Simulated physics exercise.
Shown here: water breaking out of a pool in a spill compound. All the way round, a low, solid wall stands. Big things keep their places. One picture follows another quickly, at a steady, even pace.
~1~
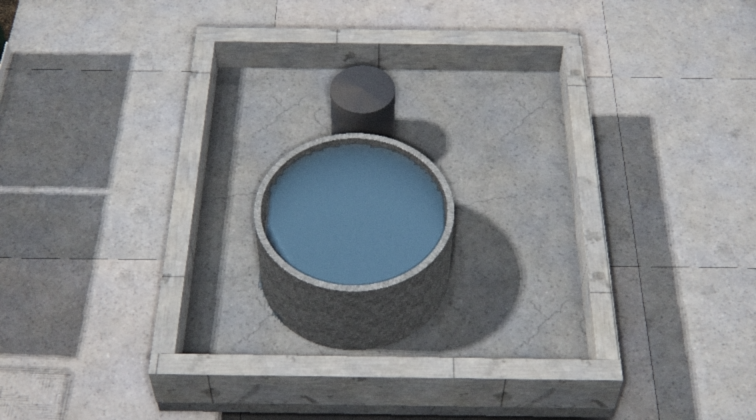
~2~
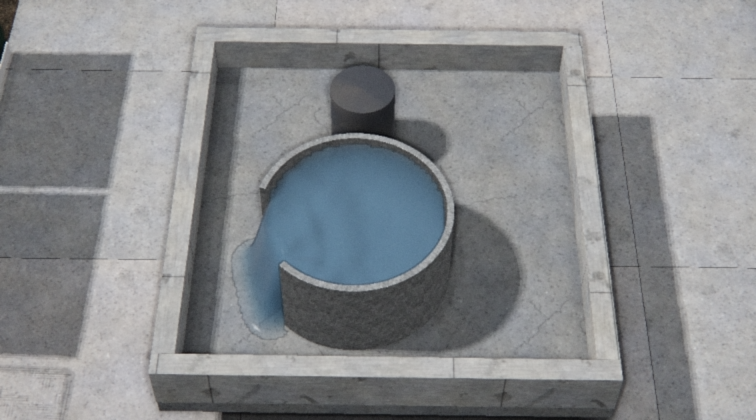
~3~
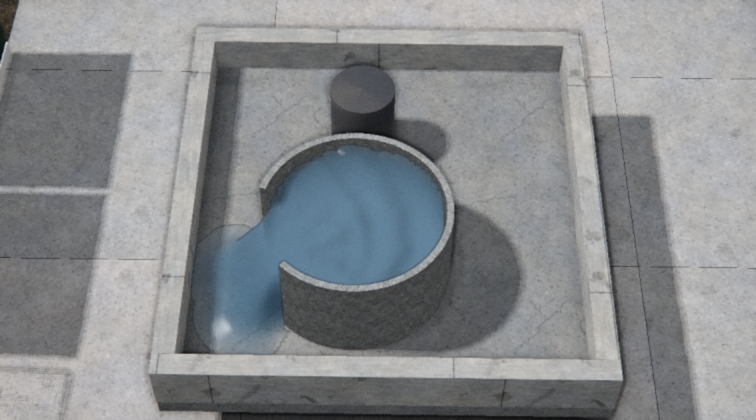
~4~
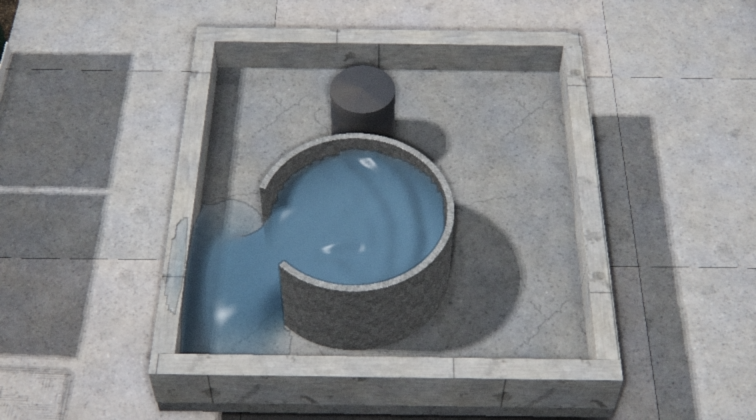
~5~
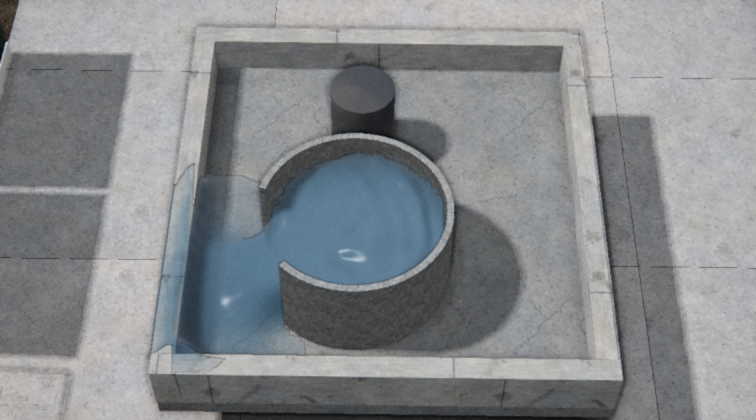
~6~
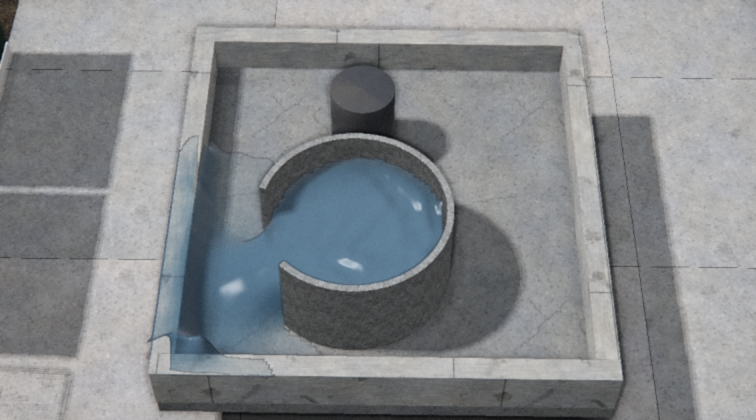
Water pours through a gap in the round pool's left side and spreads along the left wall.
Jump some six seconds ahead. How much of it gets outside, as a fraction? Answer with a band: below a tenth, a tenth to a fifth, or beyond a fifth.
A tenth to a fifth.
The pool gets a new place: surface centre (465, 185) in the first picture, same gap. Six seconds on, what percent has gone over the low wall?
4 per cent.
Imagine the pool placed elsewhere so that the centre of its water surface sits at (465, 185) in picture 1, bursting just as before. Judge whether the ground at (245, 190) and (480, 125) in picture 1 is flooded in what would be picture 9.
Result, in listed order - waterlogged, high and dry.
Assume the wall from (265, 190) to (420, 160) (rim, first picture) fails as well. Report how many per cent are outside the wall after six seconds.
About 6 %.
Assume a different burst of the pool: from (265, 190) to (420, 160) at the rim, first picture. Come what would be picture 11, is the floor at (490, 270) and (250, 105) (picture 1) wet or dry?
Spared, swamped.
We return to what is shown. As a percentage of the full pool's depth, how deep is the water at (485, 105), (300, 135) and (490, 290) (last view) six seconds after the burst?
The depth comes out near 16, 14 and 4 per cent.
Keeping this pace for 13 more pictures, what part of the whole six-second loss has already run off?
About 100 per cent.
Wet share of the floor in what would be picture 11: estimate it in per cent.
Estimated share: Around 35 %.
A moment on, water covers 25 % of the floor; the low wall has let 4 % over.
Next, water covers 30 % of the floor; the low wall has let 8 % over.
Then, water covers 55 % of the floor; the low wall has let 14 % over.
Later, water covers 75 % of the floor; the low wall has let 14 % over.
In the end, water covers 75 % of the floor; the low wall has let 14 % over.
